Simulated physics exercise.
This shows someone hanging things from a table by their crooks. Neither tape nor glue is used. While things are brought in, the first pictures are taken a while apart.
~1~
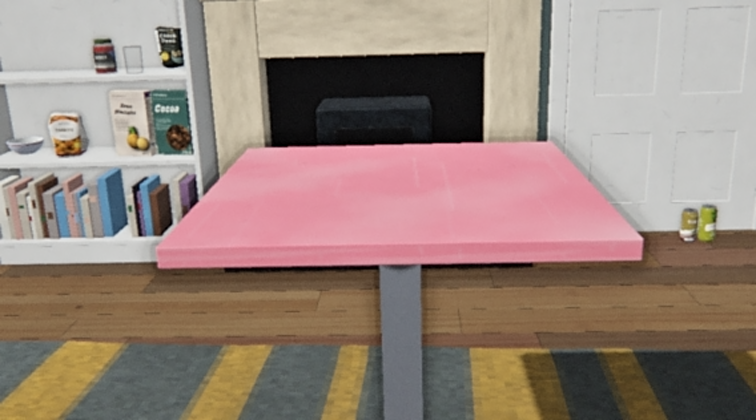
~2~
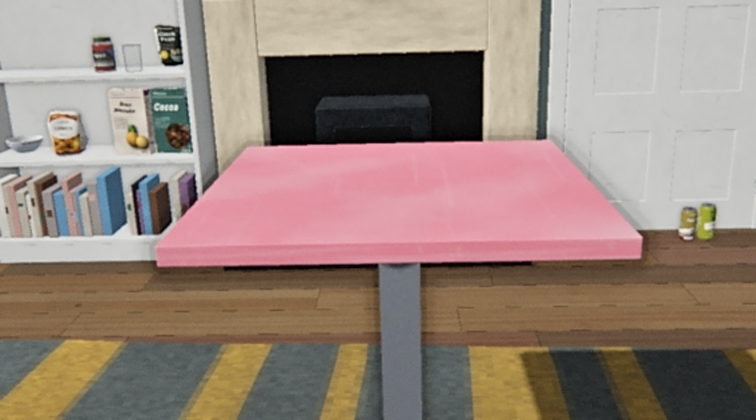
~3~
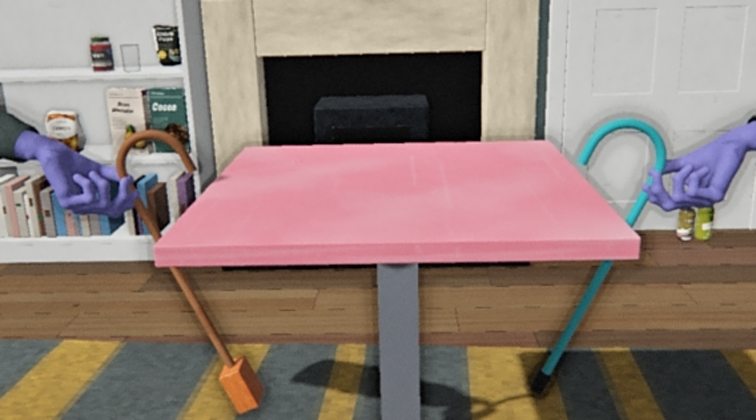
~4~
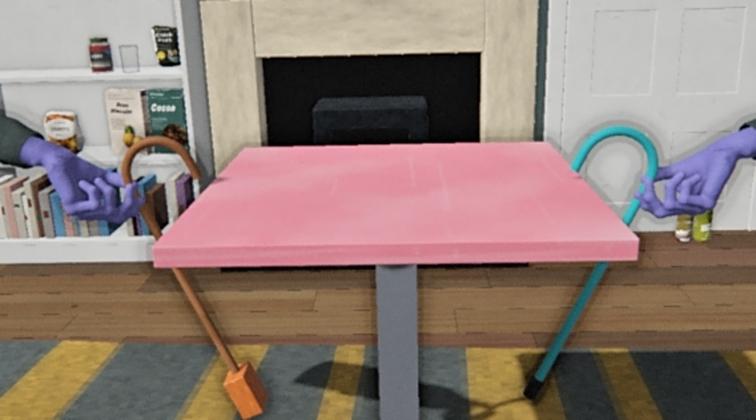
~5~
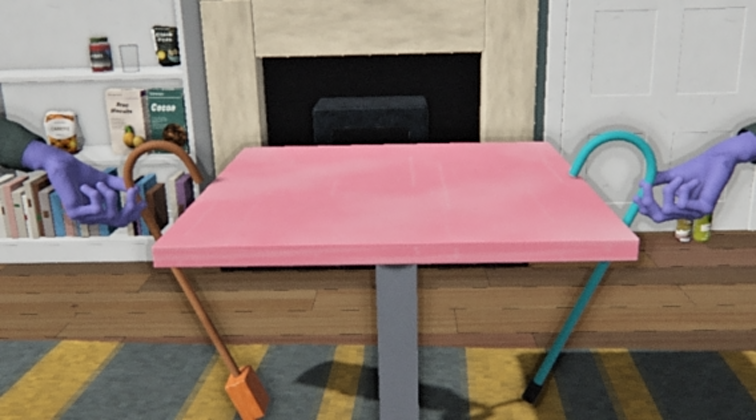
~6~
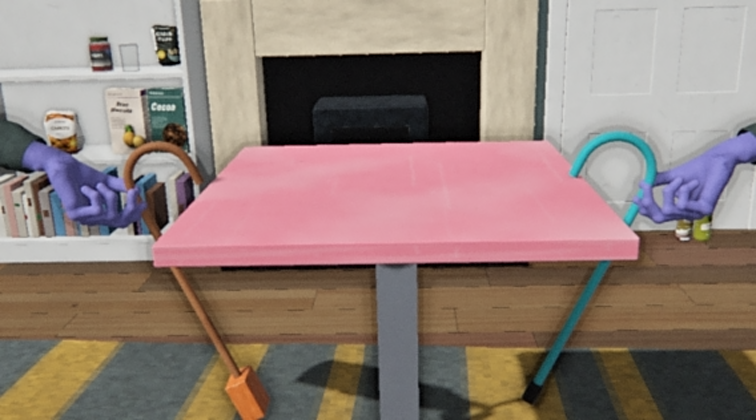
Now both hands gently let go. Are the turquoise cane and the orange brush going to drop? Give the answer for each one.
The turquoise cane keeps hanging. The orange brush comes down.
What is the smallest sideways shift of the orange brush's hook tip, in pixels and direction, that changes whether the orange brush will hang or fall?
Push it right about 8 pixels and you reach the switch.
Then, 0.36 s past the last view, turquoise cane at rest near (565, 269); orange brush come down.
Then, 0.56 s past the last view, turquoise cane at rest near (566, 269); orange brush in the air.
Finally, the turquoise cane remains in place, near (564, 269); the orange brush drops past the edge.
